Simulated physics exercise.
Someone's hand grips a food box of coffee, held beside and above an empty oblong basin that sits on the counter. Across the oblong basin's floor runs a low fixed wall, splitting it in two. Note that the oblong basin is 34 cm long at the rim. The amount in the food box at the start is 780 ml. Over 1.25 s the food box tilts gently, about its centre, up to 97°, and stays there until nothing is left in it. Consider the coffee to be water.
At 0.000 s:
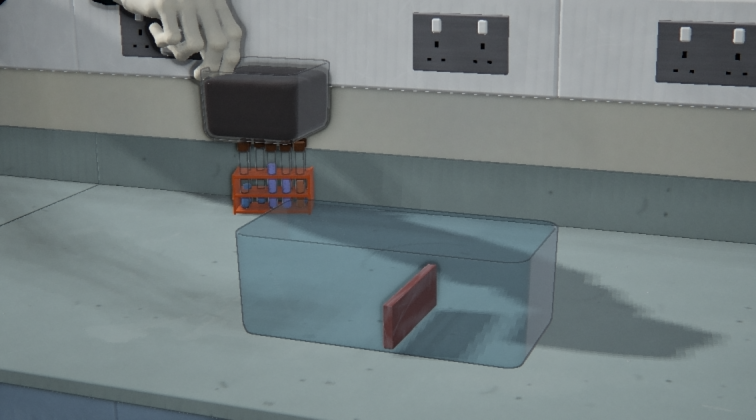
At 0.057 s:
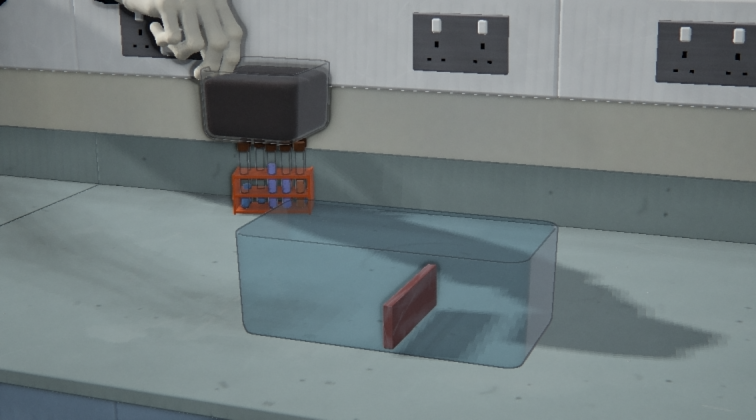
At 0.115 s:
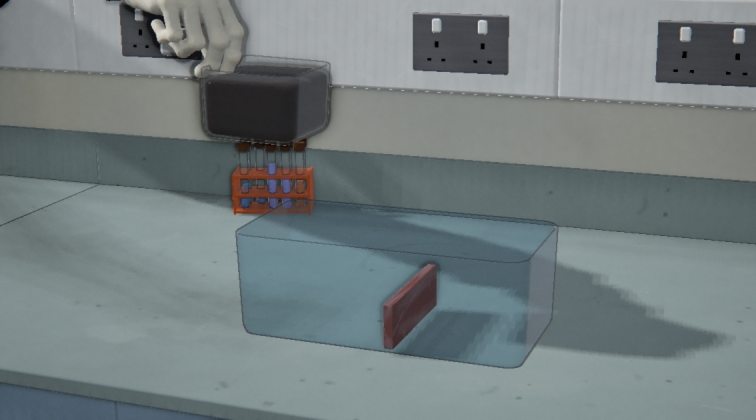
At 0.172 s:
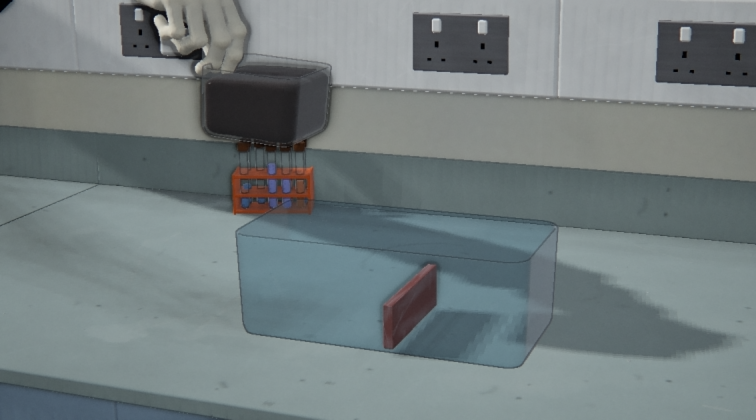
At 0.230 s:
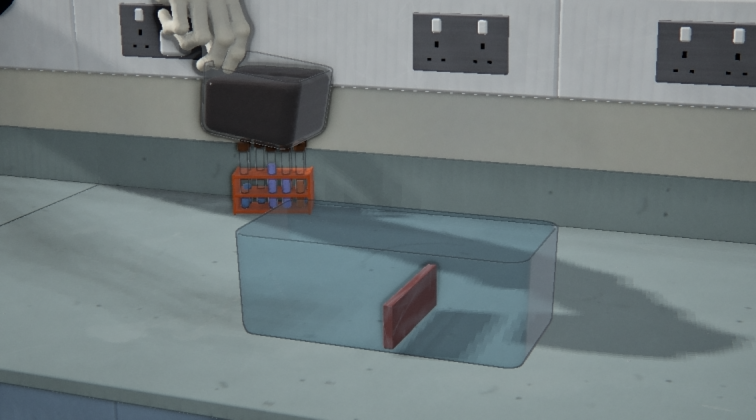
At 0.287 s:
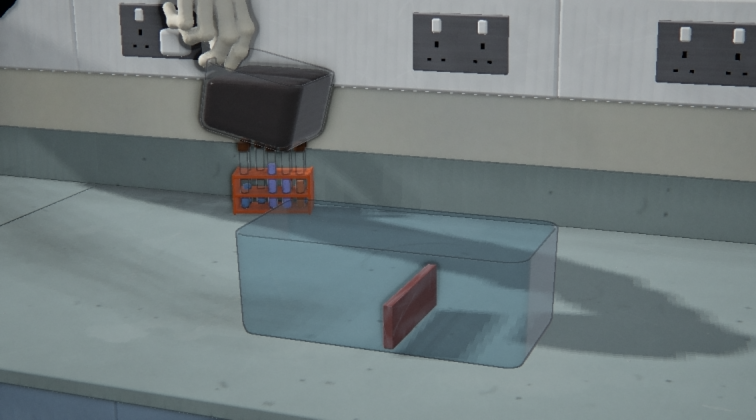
Dark-filled clear food box, held by a pale hand, tilting slightly to the right above an oblong basin with a reddish divider.
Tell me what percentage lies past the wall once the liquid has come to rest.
Some 2 per cent.
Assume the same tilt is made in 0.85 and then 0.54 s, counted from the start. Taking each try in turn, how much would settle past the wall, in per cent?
Respectively about 5 and 5 percent.
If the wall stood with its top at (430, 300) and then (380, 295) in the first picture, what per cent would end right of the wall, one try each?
First try about 10 %, second try about 65 %.
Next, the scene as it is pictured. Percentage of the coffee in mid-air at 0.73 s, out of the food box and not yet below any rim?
Near 28 per cent at that moment.
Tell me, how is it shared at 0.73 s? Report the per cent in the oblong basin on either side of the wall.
Left side near 12, right side near 0.
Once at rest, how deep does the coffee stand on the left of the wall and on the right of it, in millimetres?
Some 28 mm on the left and some 0 mm on the right.
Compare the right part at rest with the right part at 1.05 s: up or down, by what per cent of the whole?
Its share increases, some 1 in a hundred.
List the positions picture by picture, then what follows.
Tilt 0°; pouring edge (313, 70); surface from (225, 74) to (314, 78); the oblong basin's rim runs from (263, 217) to (544, 244); the wall's top is at (411, 286), in the first picture.
Tilt 1°; pouring edge (313, 70); surface from (225, 73) to (314, 78), in the second picture.
Tilt 2°; pouring edge (314, 72); surface from (225, 73) to (314, 79), in the third picture.
Tilt 4°; pouring edge (315, 74); surface from (226, 73) to (315, 79), in the fourth picture.
Tilt 8°; pouring edge (316, 77); surface from (226, 74) to (317, 79), in the fifth picture.
Tilt 12°; pouring edge (318, 82); surface from (228, 74) to (318, 80), in the sixth picture.
Then, 0.73 s in, the tilt is 61° and 61 per cent is still to pour, 12 is left of the wall and 0 right of it.
Then, 1.05 s in, the tilt is 91° and 16 per cent is still to pour, 73 is left of the wall and 1 right of it.
Then, 1.38 s in, the tilt is 97° and 3 per cent is still to pour, 92 is left of the wall and 2 right of it.
Then, 1.75 s in, the tilt is 97° and 0 per cent is still to pour, 97 is left of the wall and 2 right of it.
Finally, 97 per cent lies left of the wall, 2 right of it and 1 outside.
